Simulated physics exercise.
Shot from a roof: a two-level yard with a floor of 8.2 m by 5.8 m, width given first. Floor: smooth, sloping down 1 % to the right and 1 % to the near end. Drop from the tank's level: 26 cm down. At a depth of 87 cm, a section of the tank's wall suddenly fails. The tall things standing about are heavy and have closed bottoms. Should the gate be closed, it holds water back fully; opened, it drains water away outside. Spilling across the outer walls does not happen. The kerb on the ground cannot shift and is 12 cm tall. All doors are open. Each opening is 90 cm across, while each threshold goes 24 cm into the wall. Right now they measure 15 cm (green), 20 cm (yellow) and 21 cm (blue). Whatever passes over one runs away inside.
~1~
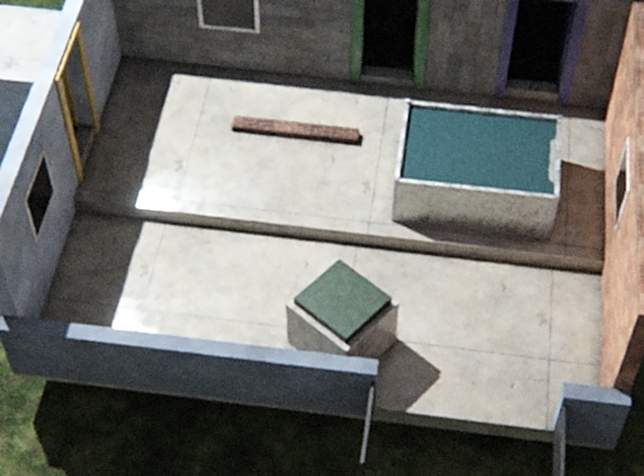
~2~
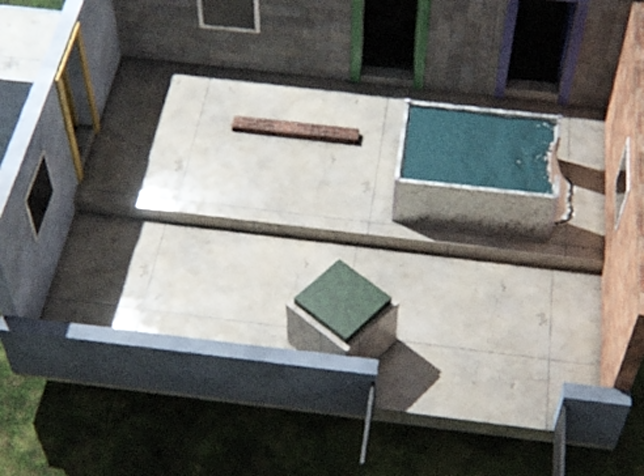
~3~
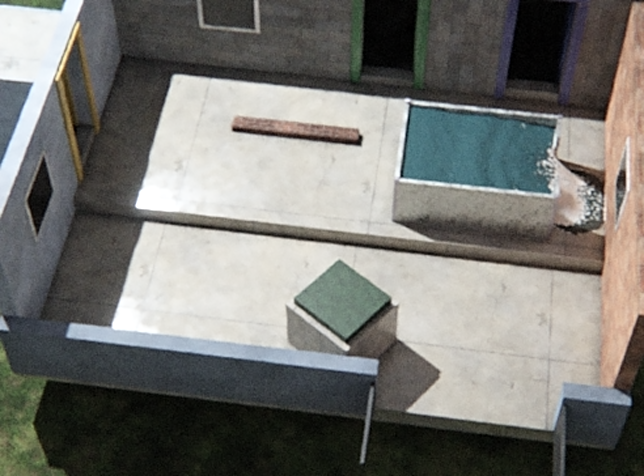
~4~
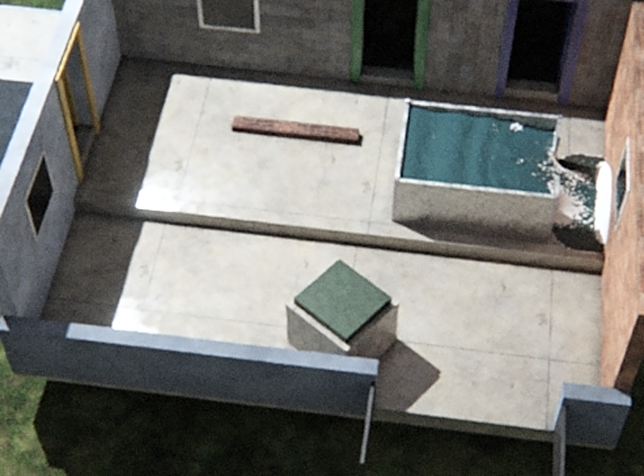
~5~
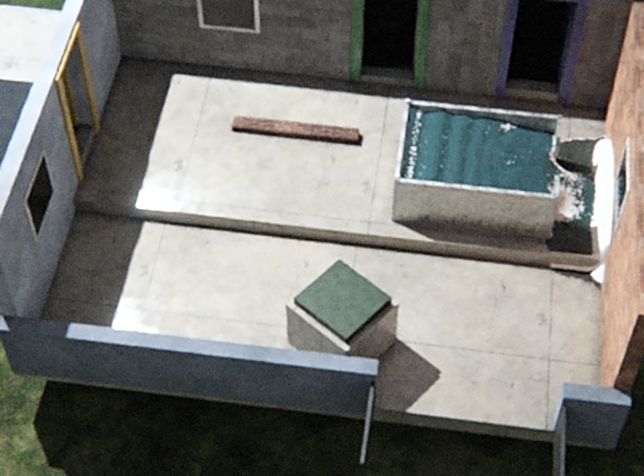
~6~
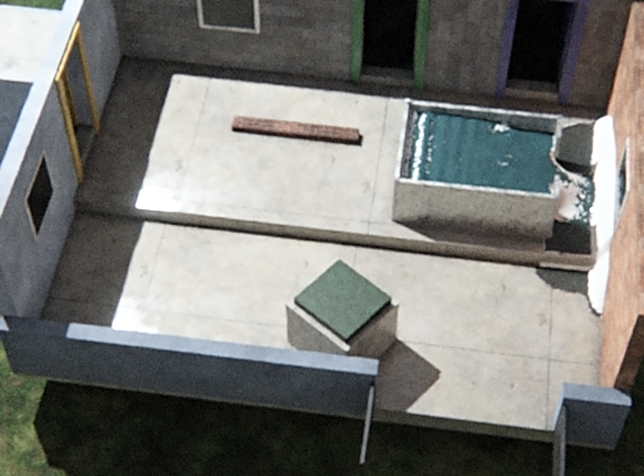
A raised tank of water breaks open on its right side and water pours out.
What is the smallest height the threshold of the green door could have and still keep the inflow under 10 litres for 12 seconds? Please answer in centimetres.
5.5 cm.
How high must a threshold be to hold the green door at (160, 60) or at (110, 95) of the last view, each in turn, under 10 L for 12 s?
11.0 and 13.5 cm.
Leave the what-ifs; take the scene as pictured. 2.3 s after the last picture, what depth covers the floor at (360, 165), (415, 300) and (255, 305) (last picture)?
Some 2, 1 and 0 cm.
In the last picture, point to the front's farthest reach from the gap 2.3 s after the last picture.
In the last picture, around (268, 72).
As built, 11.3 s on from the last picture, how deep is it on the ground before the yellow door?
A ruler would read roughly 4.5 cm.
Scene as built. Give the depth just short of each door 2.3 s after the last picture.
Door by door in cm - green 5, yellow 0, blue 20.
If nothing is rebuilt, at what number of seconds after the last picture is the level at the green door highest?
The level tops out near 7.0 seconds.
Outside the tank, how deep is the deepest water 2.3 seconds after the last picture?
36 cm.
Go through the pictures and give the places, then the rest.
In the first picture, the tank at (479, 151) is whole and still, 87 cm deep; the green door at (389, 40) is dry.
In the second picture, the front is at (569, 215), 0.3 m from the gap at (551, 182); 0.2 m2 of floor is wet, 87 cm left at the back.
In the third picture, the gap is at (550, 184), the front 0.9 m out at (604, 216); the back of the tank holds 87 cm.
In the fourth picture, the gap is at (550, 184), the front 1.0 m out at (604, 247); the back of the tank holds 86 cm.
In the fifth picture, the gap is at (550, 184), the front 1.3 m out at (600, 285); the back of the tank holds 80 cm.
In the sixth picture, water pours out at (550, 184) and has run 1.7 m, to (600, 312); about 11 cm deep outside, 72 cm at the back; the green door at (389, 40), 3.4 m from the gap, is still 2.9 m from the nearest water.
Then, 0.7 s after the last picture water covers 15 % of the floor, deepest (66 cm) near (600, 201); it has not reached the green door.
Then, 2.3 s after the last picture water covers 40 % of the floor, deepest (36 cm) near (600, 209); 5 cm at the green door, 0 litres in over its 15 cm threshold.
Then, 11.3 s after the last picture water covers 85 % of the floor, deepest (16 cm) near (314, 385); 4 cm at the green door, 0 litres in over its 15 cm threshold.
At the green door as built, the water peaked near 8 cm, 6.9 s after the last picture.
With a threshold of 4.5 cm, 16 litres would have come in within the 12 s; with 6 cm, 6 litres. So under 10 litres takes about 5.5 cm.
